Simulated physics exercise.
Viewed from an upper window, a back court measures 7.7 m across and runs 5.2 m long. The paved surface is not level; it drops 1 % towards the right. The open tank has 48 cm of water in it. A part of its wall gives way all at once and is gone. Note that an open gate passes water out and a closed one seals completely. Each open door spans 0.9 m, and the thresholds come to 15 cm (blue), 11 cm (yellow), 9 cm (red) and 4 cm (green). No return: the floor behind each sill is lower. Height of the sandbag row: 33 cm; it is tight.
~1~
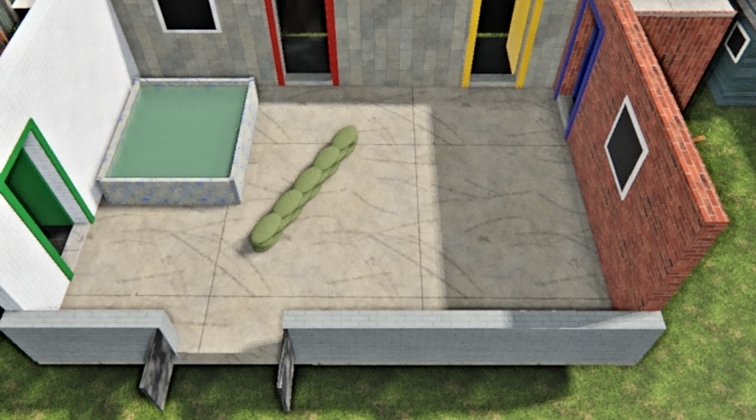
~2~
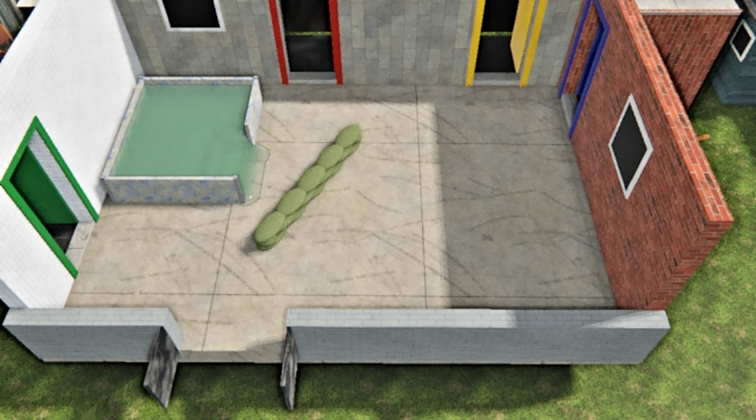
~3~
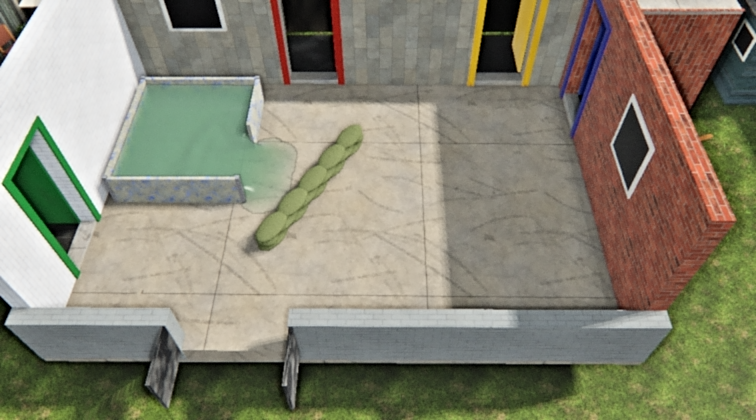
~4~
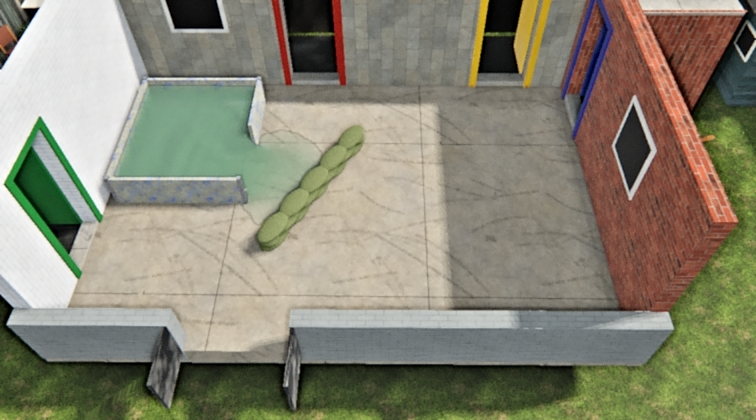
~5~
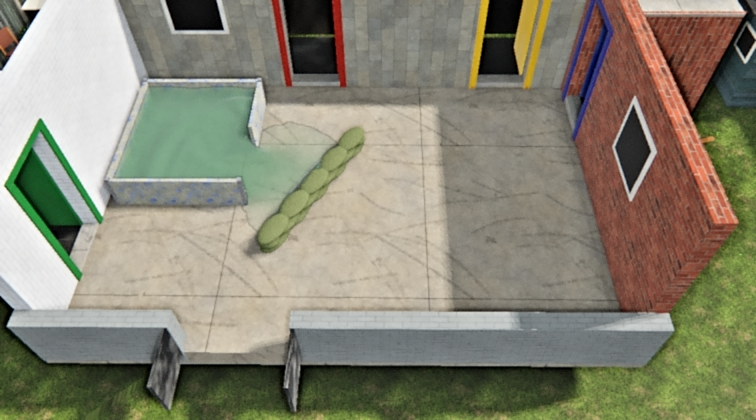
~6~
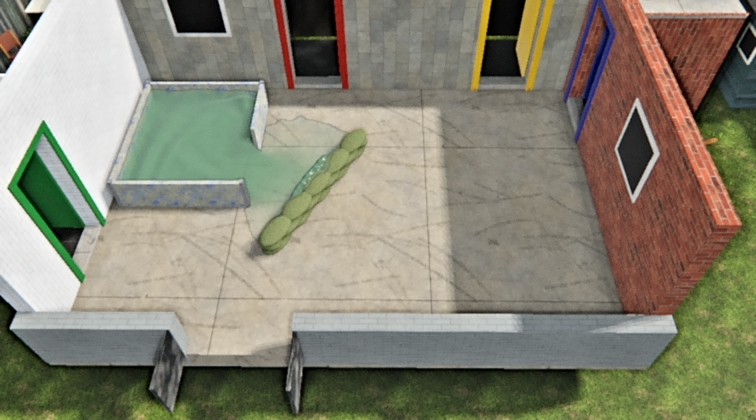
Green water pouring through a gap in a tank's right wall, spreading across a paved court and reaching a row of sandbags.
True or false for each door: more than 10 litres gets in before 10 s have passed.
Blue door false, yellow door false, red door true, green door true.
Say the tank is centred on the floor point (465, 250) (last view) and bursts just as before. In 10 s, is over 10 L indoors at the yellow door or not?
So the yellow door tops the limit.
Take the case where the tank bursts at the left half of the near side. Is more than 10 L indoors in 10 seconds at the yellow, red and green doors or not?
Door by door - yellow: Within bounds, red: Within bounds, green: Out of bounds.
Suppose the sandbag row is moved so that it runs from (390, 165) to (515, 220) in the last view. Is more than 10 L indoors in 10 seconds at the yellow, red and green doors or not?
Result - yellow: No, not exceeded, red: No, not exceeded, green: No, not exceeded.
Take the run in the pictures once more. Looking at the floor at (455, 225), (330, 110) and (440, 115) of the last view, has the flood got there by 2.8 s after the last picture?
In that order: Dry, under water, under water.
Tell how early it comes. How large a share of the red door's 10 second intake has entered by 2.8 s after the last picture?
About 55 per cent.
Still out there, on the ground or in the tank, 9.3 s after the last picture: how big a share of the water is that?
Near 84 in a hundred is still there.
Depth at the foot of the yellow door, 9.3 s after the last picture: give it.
The depth comes to around 4.5 centimetres.
Then, 0.7 s after the last picture water covers 10 % of the floor and is deepest (42 cm) near (304, 195); blue door not reached, yellow door not reached, red door not reached, green door not reached.
Then, 1.5 s after the last picture water covers 25 % of the floor and is deepest (36 cm) near (304, 195); blue door not reached, yellow door not reached, red door 19 cm at the sill, 13 L in, green door not reached.
Then, 2.8 s after the last picture water covers 40 % of the floor and is deepest (24 cm) near (304, 195); blue door 7 cm at the sill, 0 L in, yellow door 5 cm at the sill, 0 L in, red door 19 cm at the sill, 91 L in, green door 7 cm at the sill, 5 L in.
Then, 5.3 s after the last picture water covers 55 % of the floor and is deepest (16 cm) near (304, 195); blue door 12 cm at the sill, 0 L in, yellow door 4 cm at the sill, 0 L in, red door 13 cm at the sill, 152 L in, green door 6 cm at the sill, 24 L in.
Then, 9.3 s after the last picture water covers 75 % of the floor and is deepest (10 cm) near (291, 212); blue door 9 cm at the sill, 0 L in, yellow door 5 cm at the sill, 0 L in, red door 9 cm at the sill, 163 L in, green door 6 cm at the sill, 38 L in.
